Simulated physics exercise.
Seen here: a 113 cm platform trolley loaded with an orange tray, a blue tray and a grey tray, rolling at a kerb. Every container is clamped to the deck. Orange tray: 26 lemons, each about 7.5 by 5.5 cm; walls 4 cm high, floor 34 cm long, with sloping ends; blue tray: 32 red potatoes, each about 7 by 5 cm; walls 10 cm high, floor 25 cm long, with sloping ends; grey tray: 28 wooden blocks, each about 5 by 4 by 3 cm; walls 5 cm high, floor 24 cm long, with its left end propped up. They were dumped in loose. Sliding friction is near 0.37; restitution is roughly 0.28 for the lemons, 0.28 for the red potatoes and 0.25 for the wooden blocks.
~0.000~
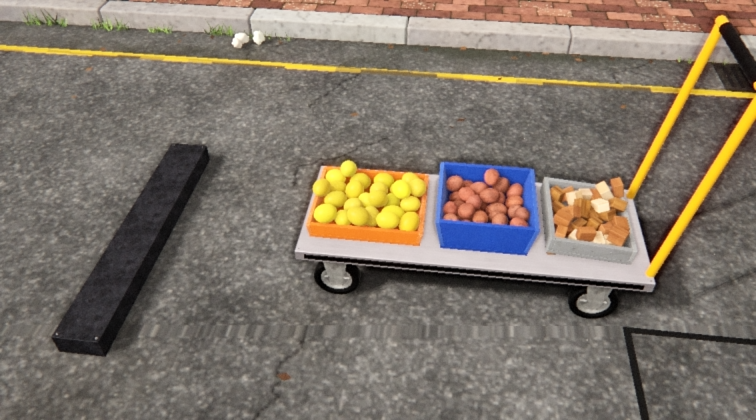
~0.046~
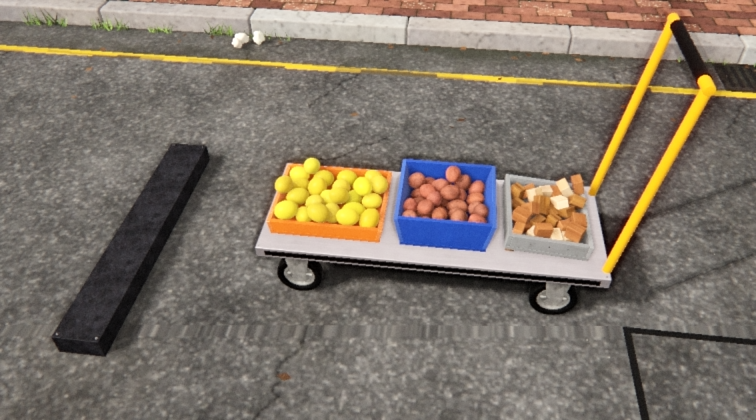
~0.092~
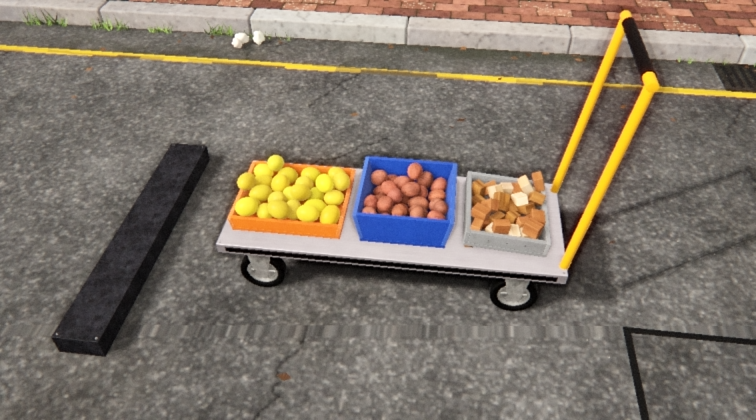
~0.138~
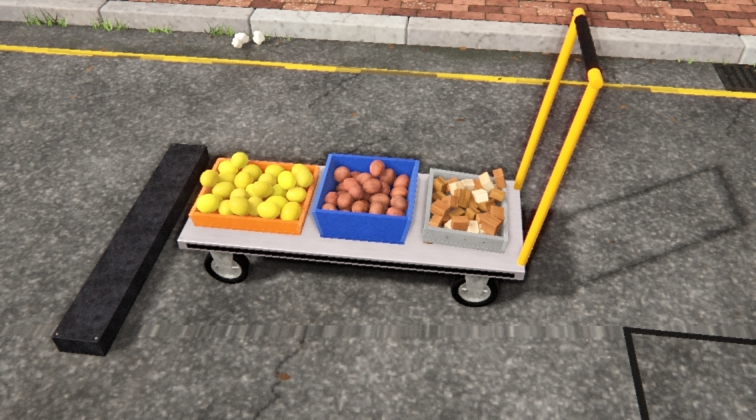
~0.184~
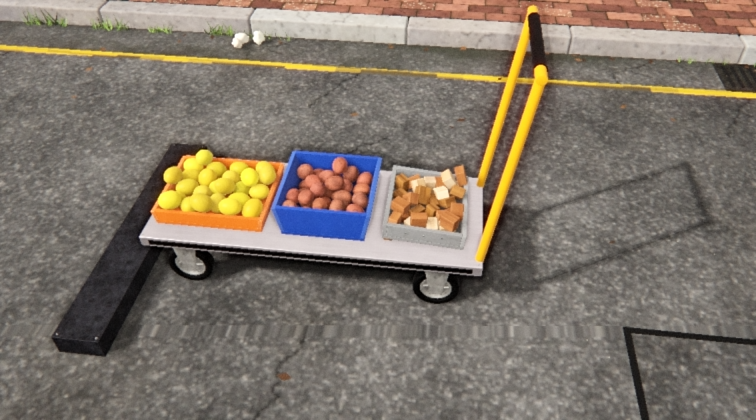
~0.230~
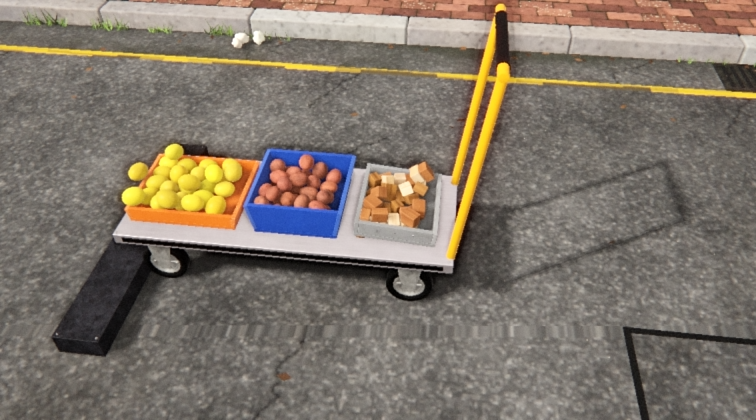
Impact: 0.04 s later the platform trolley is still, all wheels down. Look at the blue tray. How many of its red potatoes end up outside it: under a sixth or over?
Under a sixth of the red potatoes leave the blue tray.
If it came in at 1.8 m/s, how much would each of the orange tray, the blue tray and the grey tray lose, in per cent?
Then orange tray 20, blue tray 0, grey tray 0 per cent.
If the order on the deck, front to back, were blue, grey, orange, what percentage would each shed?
Then orange tray 30, blue tray 10, grey tray 20 per cent.
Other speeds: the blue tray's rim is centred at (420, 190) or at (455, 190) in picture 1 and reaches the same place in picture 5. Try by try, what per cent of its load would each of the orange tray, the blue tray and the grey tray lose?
Orange tray 20 then 20, blue tray 0 then 10, grey tray 0 then 10 per cent.
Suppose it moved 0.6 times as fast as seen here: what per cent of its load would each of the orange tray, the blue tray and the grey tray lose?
In that case orange tray 20, blue tray 0, grey tray 10 per cent.
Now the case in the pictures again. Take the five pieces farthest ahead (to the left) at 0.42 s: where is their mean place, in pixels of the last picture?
Around (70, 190).
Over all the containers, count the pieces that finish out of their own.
Some 14 pieces.
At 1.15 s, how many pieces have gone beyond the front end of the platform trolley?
Some 4 pieces.
After 0.30 s, 5 of 26 out of the orange tray, 0 of 32 out of the blue tray and 1 of 28 out of the grey tray.
After 0.42 s, 5 of 26 out of the orange tray, 1 of 32 out of the blue tray and 2 of 28 out of the grey tray.
After 0.65 s, 7 of 26 out of the orange tray, 2 of 32 out of the blue tray and 5 of 28 out of the grey tray.
Final count (at 1.15 s), 7 of 26 out of the orange tray, 2 of 32 out of the blue tray and 5 of 28 out of the grey tray. Asked share, 2 of 32, 6 per cent.
